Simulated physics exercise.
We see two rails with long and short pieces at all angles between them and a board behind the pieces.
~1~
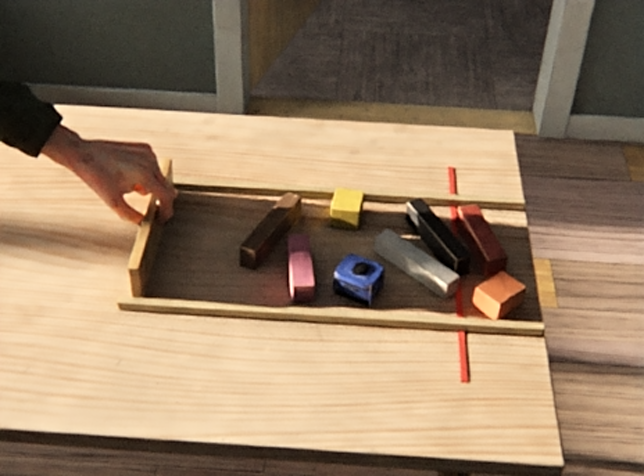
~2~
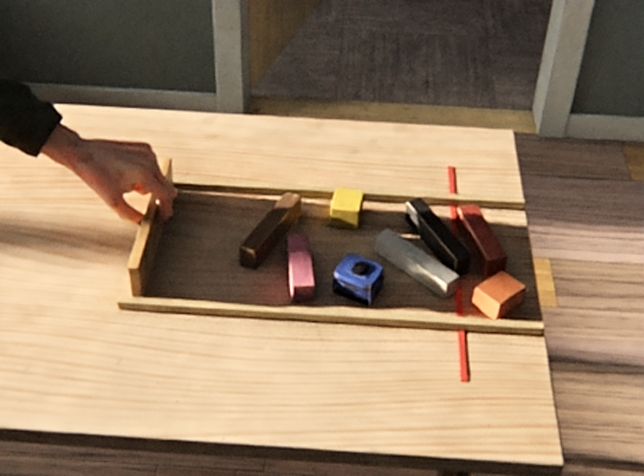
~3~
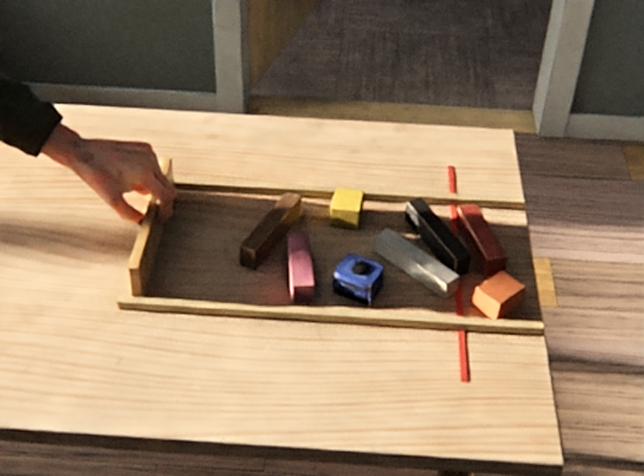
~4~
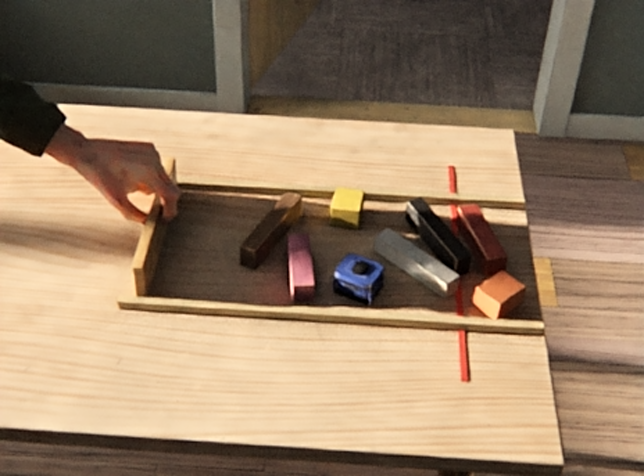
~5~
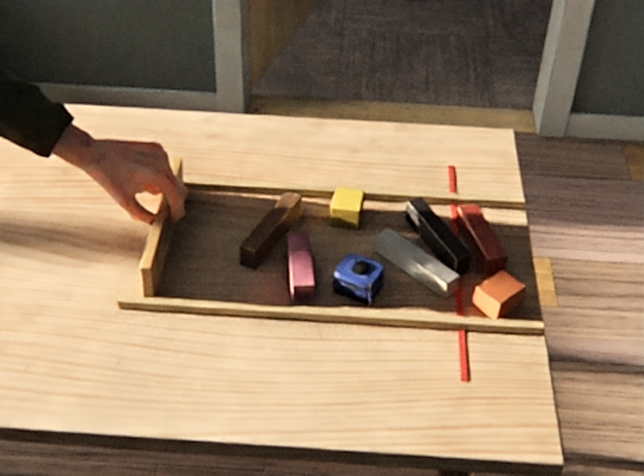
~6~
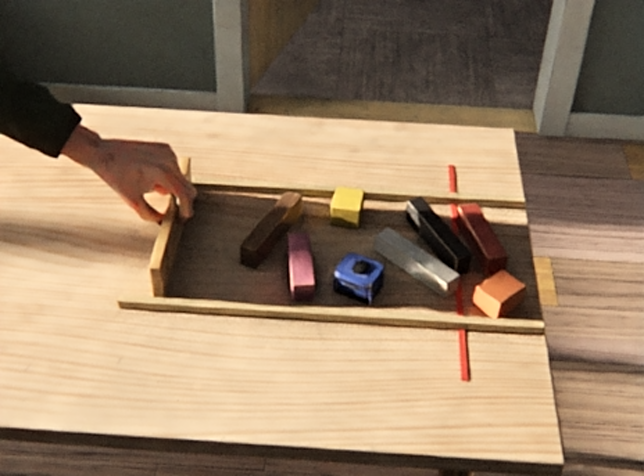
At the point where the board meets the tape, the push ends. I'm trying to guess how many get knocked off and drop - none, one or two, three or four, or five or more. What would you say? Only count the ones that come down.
I would say one or two.
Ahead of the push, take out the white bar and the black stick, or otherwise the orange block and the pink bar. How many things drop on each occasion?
The number is 1 for the first case and 0 for the second.
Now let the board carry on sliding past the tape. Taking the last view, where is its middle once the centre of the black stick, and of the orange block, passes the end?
(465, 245) and (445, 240), more or less.
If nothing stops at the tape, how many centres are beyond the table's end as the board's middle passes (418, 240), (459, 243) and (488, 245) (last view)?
In that order 0, 2 and 5.
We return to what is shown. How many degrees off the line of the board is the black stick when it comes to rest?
Near 10 degrees.
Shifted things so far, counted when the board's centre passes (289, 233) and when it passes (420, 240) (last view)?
By the first moment it's 2, by the second it's 8.
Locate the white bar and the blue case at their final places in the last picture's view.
You'll find the white bar at roughly (510, 258) and the blue case at roughly (513, 300).
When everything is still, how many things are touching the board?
2 end up touching it.
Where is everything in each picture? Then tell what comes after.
Orange block (500, 296); red bar (481, 240); black stick (437, 237); board (153, 226); tape (457, 261), in the first frame.
Red bar (481, 240); blue case (359, 279), in the second frame.
Black stick (437, 236); pink bar (300, 267), in the third frame.
Orange block (500, 295); white bar (416, 262), in the fourth frame.
Red bar (481, 239); brown bar (272, 229), in the fifth frame.
Orange block (500, 294); red bar (481, 239); black stick (438, 235); board (172, 226); tape (457, 260), in the sixth frame.
Soon after, none off yet; orange block at rest near (500, 294); red bar at rest near (481, 239); black stick at rest near (438, 235).
After that, none off yet; orange block at rest near (500, 294); red bar at rest near (481, 239); black stick moving near (445, 236).
In the end, the number that fall off is one or two; gone, red bar and orange block.
